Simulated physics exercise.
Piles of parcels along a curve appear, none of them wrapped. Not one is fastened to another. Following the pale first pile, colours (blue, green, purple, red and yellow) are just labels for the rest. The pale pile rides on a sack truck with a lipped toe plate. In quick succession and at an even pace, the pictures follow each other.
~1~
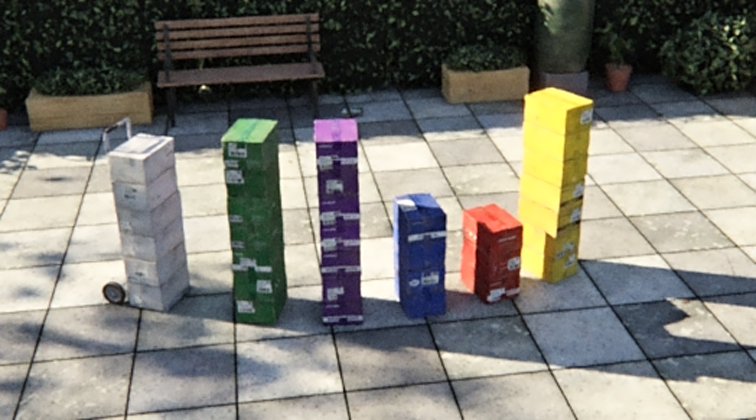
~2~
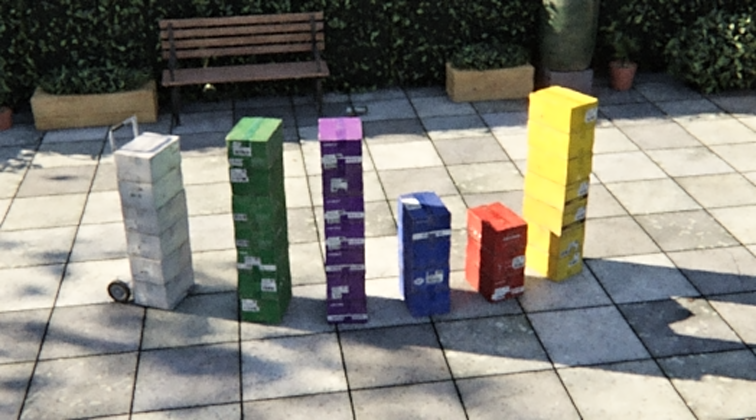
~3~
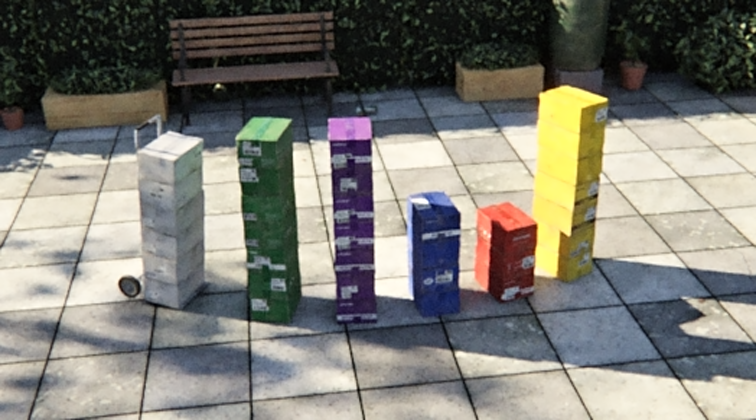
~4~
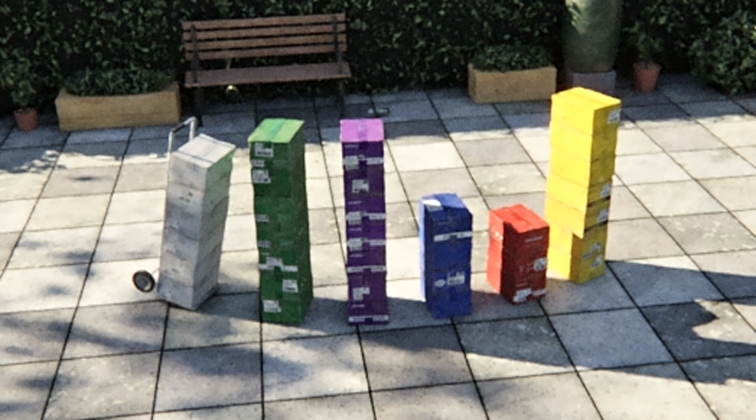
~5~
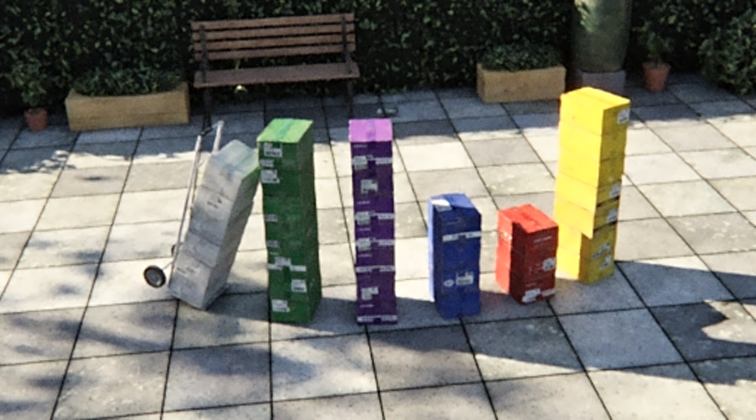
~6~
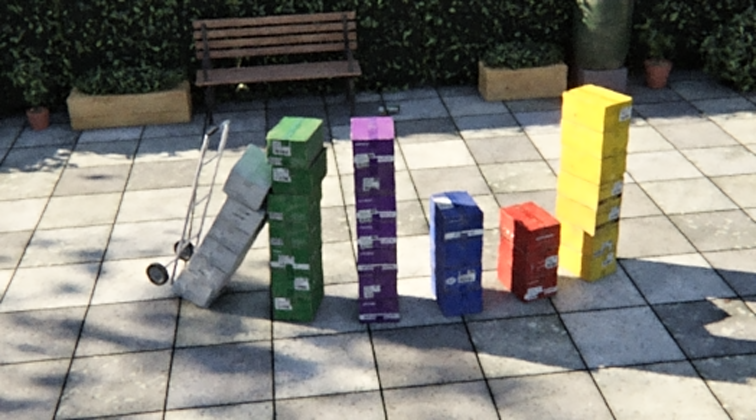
A pale stack of boxes on a wheeled hand truck at the left leans gradually rightward until its top presses against the green stack, whose upper boxes shift slightly. Green, purple, blue, red and yellow stacks of differing heights stand in a curve to its right, the others keeping their places. The camera looks down on a sunlit paved patio with a bench, planters and hedge behind, panning slightly left.
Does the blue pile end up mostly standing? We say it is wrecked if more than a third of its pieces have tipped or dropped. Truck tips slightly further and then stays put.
No, it goes down.
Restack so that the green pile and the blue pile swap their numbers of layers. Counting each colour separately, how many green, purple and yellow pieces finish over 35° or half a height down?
Counts by colour: Green 0; purple 0; yellow 0.
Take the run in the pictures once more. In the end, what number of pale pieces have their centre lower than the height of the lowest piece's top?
That would be 5 in total.
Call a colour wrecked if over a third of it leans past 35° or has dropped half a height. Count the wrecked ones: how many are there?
Going colour by colour, I get 3.
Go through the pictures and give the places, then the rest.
In the first picture (we follow the side turned to the camera; the camera pans a little), truck frame level; top blue parcel (420, 205); top purple parcel (337, 155); no other piece has moved.
In the second picture, truck frame rocked barely; top blue parcel (424, 204).
In the third picture, truck frame (139, 165) rocked a little, top of the pale pile leaning a little; top blue parcel (434, 204); no other piece has moved.
In the fourth picture, truck frame (169, 167) rocked a little, top of the pale pile leaning a little; top blue parcel (446, 205); no other piece has moved.
In the fifth picture, truck frame (194, 169) rocked clearly, top of the pale pile leaning clearly; top blue parcel (454, 205); no other piece has moved.
In the sixth picture, truck frame (200, 168) rocked clearly, top of the pale pile leaning well over; top blue parcel (456, 203); top green parcel (286, 154) displaced a little; 3 stirred so far.
Soon, 6 of the pale pile down; none of the 4 blue parcels down (0 of 28 in all colours); top blue parcel unmoved; top green parcel tipped clearly.
A while on, 6 of the pale pile down; none of the 4 blue parcels down (8 of 28 in all colours); top blue parcel tipped a little; top green parcel tipped well over, about its own height lower.
Towards the end, 5 of the pale pile down; 3 of the 4 blue parcels down (16 of 28 in all colours); top blue parcel tipped clearly, half its height lower; top green parcel on its side.
Finally, 5 of the pale pile down; 3 of the 4 blue parcels down (16 of 28 in all colours); top blue parcel tipped clearly, half its height lower; top green parcel upside down. Seen by the last camera, middles, top blue parcel near (546, 225), top green parcel near (605, 337).
